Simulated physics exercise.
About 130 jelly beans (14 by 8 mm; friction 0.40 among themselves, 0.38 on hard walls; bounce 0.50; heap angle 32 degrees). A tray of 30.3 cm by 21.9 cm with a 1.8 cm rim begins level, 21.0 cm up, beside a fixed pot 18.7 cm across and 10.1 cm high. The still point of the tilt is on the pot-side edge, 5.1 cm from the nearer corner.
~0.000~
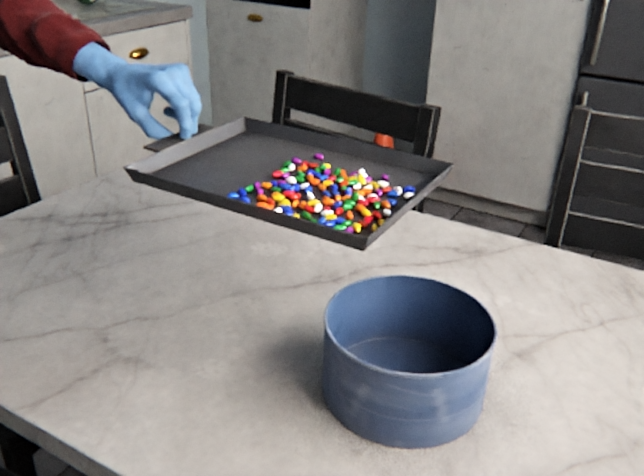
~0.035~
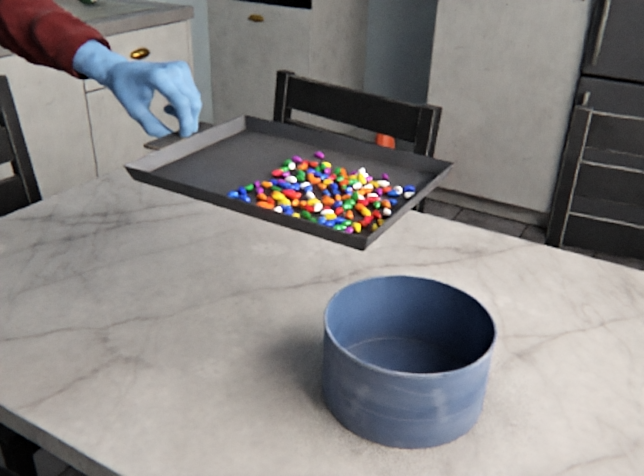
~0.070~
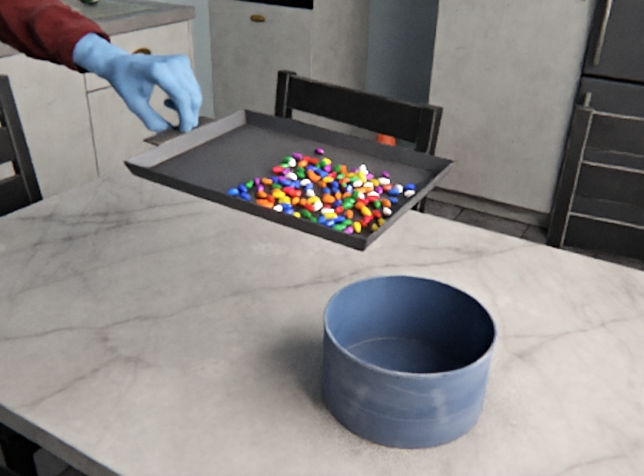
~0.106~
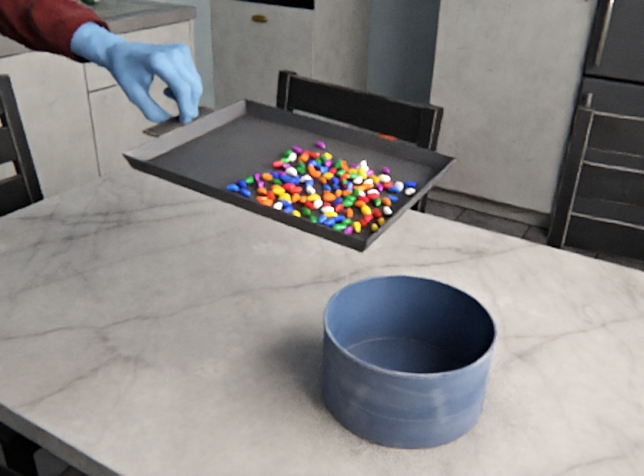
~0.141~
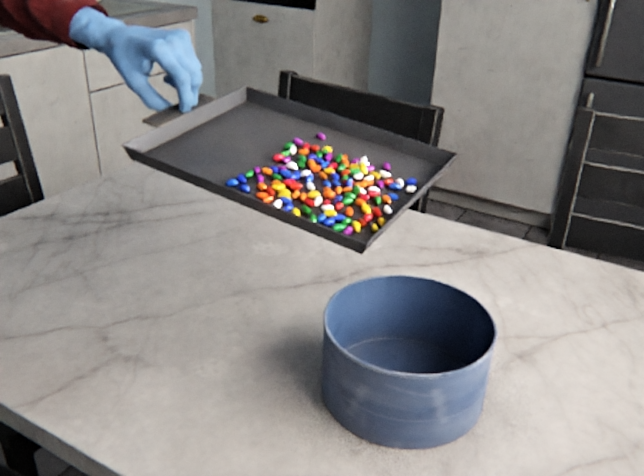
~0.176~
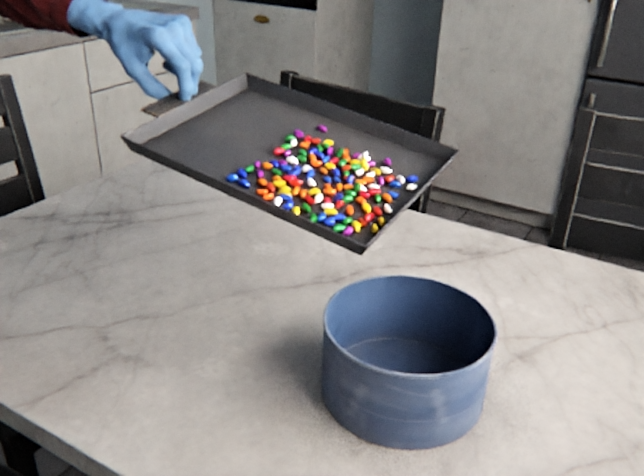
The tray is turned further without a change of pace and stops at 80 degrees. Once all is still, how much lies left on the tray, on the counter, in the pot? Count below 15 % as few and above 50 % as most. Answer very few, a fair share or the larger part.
Tray very few, counter a fair share, pot the larger part.
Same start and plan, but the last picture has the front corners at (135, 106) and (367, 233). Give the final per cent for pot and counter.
Pot 60, counter 30.
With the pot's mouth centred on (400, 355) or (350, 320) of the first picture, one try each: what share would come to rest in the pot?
Some 100 and 95 per cent.
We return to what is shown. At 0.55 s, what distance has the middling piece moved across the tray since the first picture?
Some 5 cm.
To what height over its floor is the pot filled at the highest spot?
About 1.5 cm.
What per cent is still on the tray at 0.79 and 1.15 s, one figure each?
About 95, 10.
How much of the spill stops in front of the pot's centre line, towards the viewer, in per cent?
About 100 per cent.
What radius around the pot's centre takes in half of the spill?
About 26 cm.
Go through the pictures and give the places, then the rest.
The first frame shows tray tilt 0 degrees, front corners at (132, 166) and (364, 234); middle of the pieces at (326, 194); pot at (409, 319).
The second frame shows tray tilt 0 degrees, front corners at (132, 165) and (364, 234); middle of the pieces at (326, 193).
The third frame shows tray tilt 2 degrees, front corners at (132, 160) and (364, 235); middle of the pieces at (326, 191).
The fourth frame shows tray tilt 4 degrees, front corners at (131, 153) and (364, 236), lowest corner right front; middle of the pieces at (326, 188).
The fifth frame shows tray tilt 7 degrees, front corners at (130, 145) and (364, 238), lowest corner right front; middle of the pieces at (327, 184).
The sixth frame shows tray tilt 11 degrees, front corners at (130, 136) and (364, 240), lowest corner right front; middle of the pieces at (327, 180); pot at (409, 319). Its pace works out near 90 degrees a second.
After 0.55 s, tilt 45 degrees; the tray holds 100 %, the pot 0 %.
After 0.79 s, tilt 66 degrees; the tray holds 95 %, the pot 0 %.
After 1.15 s, tilt 80 degrees; the tray holds 10 %, the pot 55 %.
In the end, at 2.9 s, tray 5 %, counter 30 %, pot 65 %.
